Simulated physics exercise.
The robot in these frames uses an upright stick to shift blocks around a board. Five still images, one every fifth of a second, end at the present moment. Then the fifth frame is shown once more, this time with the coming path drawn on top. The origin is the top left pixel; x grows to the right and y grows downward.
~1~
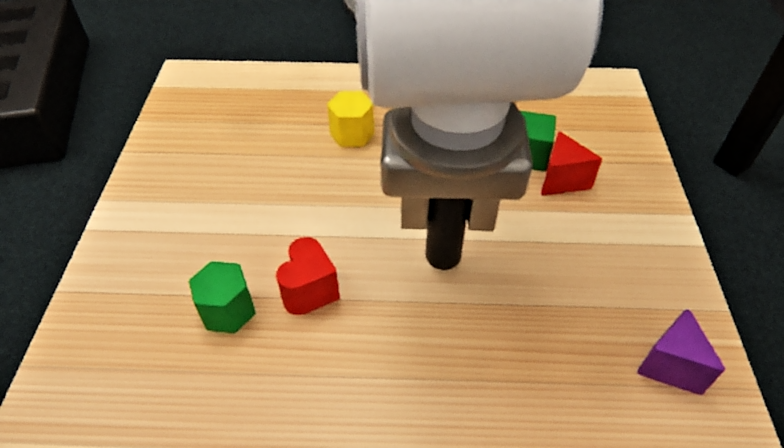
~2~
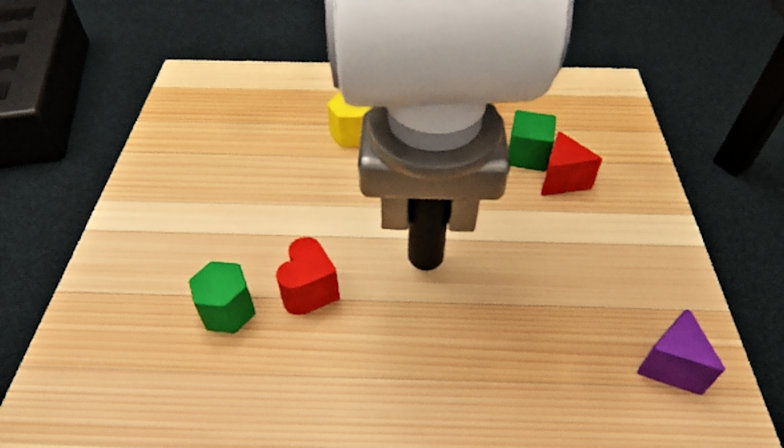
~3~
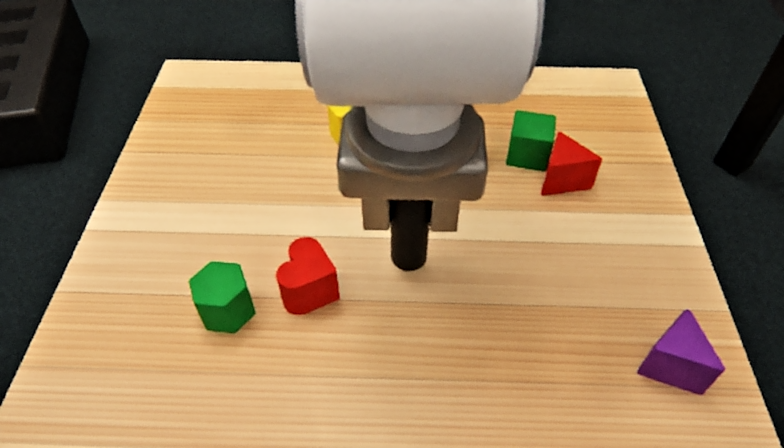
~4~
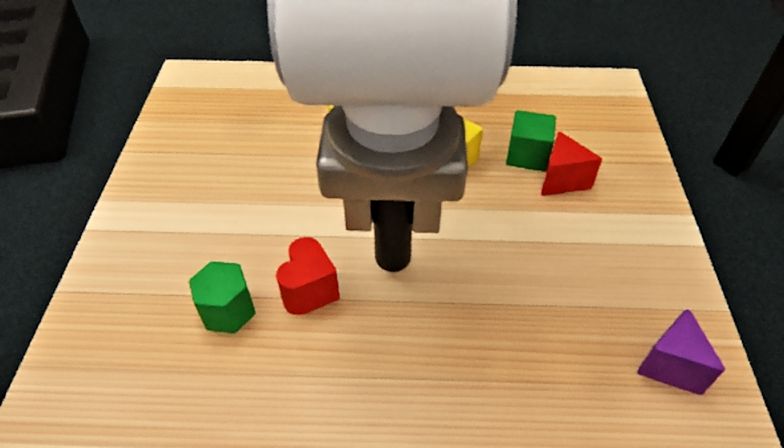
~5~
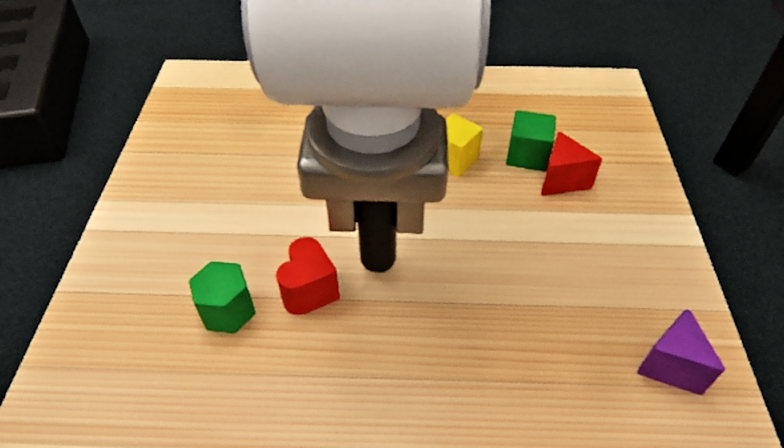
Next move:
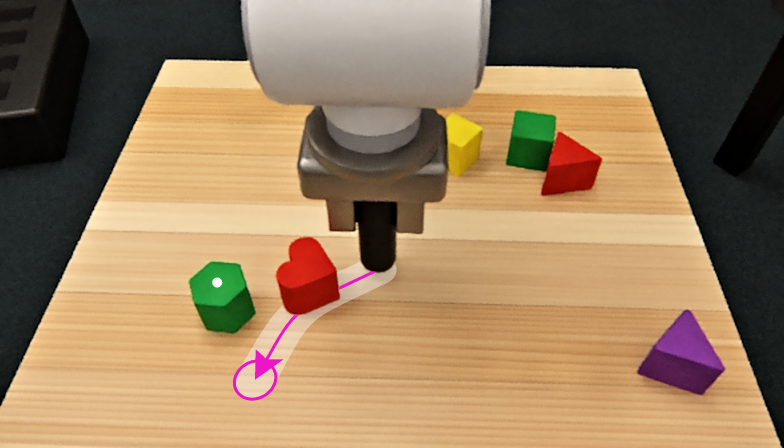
We see a robot arm holding a dark upright stick over a wooden board scattered with colored blocks. The stick moves slowly left toward the red heart, uncovering a yellow block behind it, while the blocks stay still.
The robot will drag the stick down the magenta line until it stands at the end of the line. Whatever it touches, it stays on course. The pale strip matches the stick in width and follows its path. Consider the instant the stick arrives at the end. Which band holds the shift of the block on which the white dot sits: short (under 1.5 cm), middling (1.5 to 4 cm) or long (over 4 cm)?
That one ends up 1.5 to 4 cm from where it is now.
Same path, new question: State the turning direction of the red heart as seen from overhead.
That block twists clockwise.
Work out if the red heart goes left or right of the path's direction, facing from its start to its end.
Answer: Rightward.
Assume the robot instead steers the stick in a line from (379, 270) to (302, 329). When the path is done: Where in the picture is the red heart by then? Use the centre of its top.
Its top middle: (275, 269).
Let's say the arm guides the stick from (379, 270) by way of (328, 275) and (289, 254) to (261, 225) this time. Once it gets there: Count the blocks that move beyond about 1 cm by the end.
Moved: Just one.
Drawn move, from (379, 270) by way of (329, 293) and (285, 328) to (255, 380); the dot is on the green six-sided block.
The first path, step by step. One third of the way, stick (327, 284); red heart (280, 268), turned 20° clockwise.
Two thirds of the way, stick (282, 320); green six-sided block (179, 285); red heart (242, 281), turned 50° clockwise.
At the end, stick (252, 371); green six-sided block (179, 285); red heart (242, 281), turned 50° clockwise.
